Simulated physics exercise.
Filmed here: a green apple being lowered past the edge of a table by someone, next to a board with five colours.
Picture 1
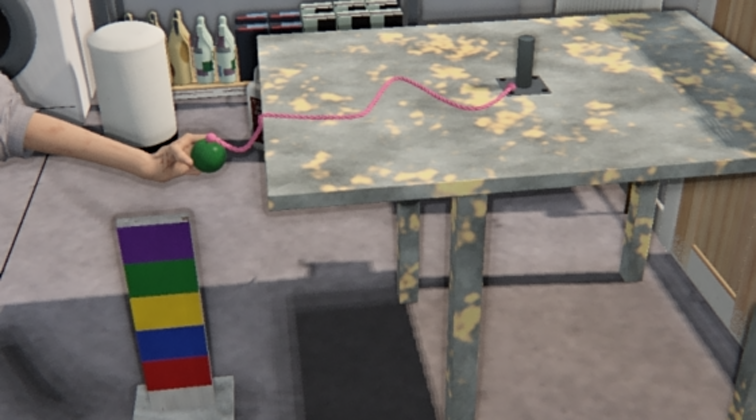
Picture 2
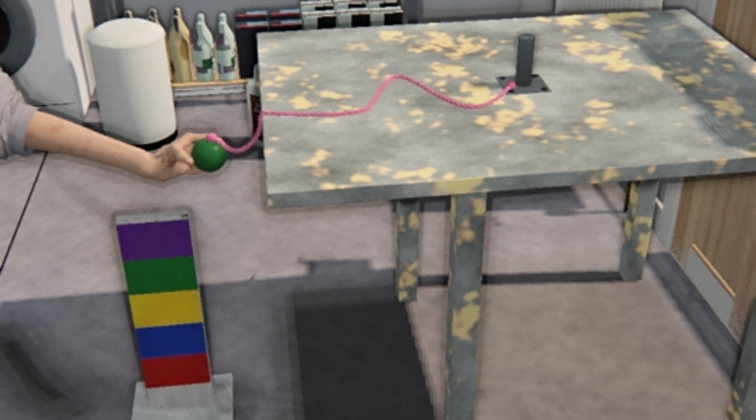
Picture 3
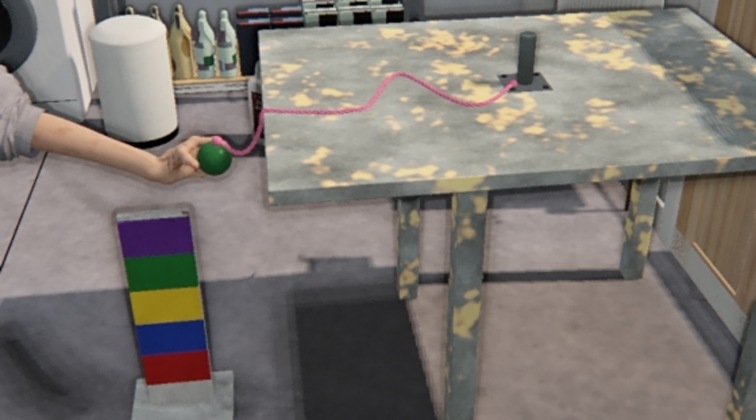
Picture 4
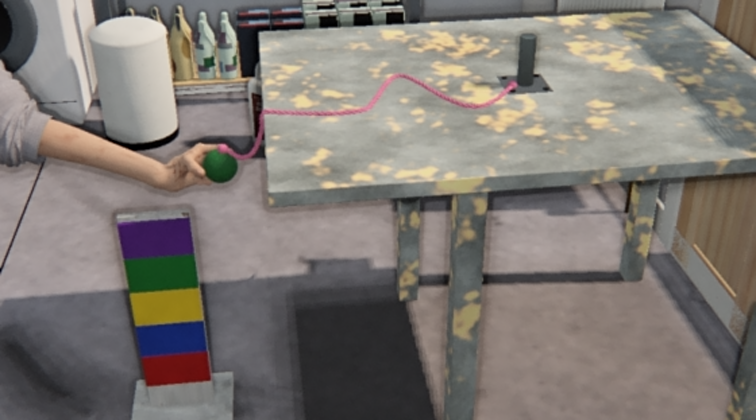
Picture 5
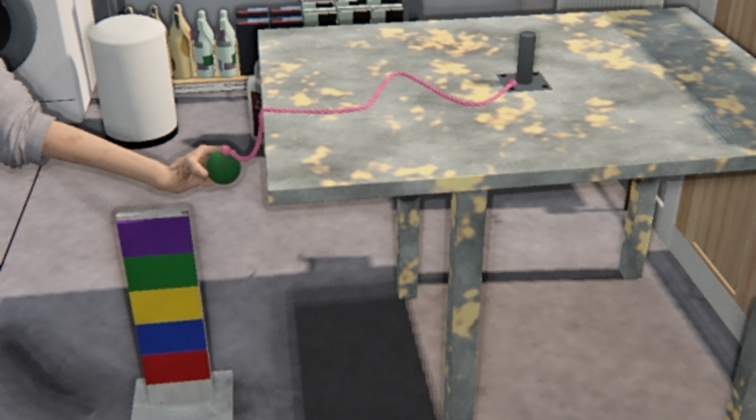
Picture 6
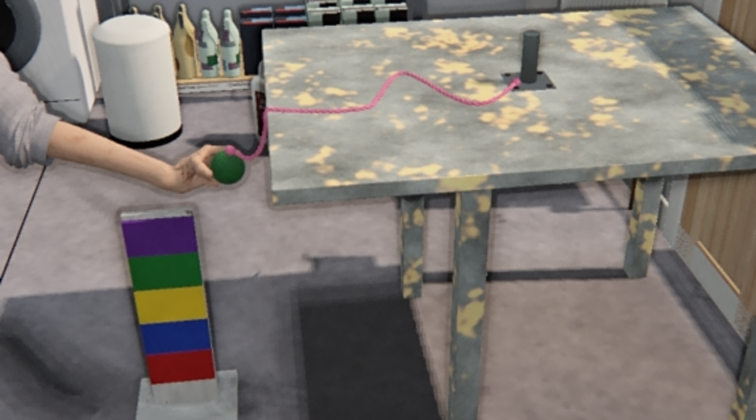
A hand reaching in from the left holds a dark green ball, seen from slightly above in a cluttered room with bottles and a white cylinder behind. A pink cord runs from the ball across a worn grey-and-yellow table to a dark post, beside a stand striped purple, green, yellow, blue and red. The hand eases the ball slightly right and down, while the view barely shifts.
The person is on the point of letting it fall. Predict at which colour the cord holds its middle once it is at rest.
At yellow, I would say.
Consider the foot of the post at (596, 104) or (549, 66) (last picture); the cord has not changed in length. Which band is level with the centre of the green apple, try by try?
Answer, in order: Green, green.
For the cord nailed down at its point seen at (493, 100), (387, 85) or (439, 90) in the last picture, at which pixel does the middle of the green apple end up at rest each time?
Readings in order - (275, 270), (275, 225), (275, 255).
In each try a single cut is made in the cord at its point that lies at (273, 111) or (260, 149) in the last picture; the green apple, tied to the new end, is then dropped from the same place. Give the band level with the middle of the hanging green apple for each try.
Try by try: Purple; green.
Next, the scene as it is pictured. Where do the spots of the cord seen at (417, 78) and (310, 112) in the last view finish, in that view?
Final spots: (360, 96), then (271, 178).
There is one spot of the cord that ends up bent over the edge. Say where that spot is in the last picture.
The one at (377, 99).
Early on, apple near (245, 293); level with yellow.
Midway, apple near (306, 278); level with yellow.
Near the end, apple near (268, 293); level with yellow.
Finally, apple near (281, 292); level with yellow. At yellow.
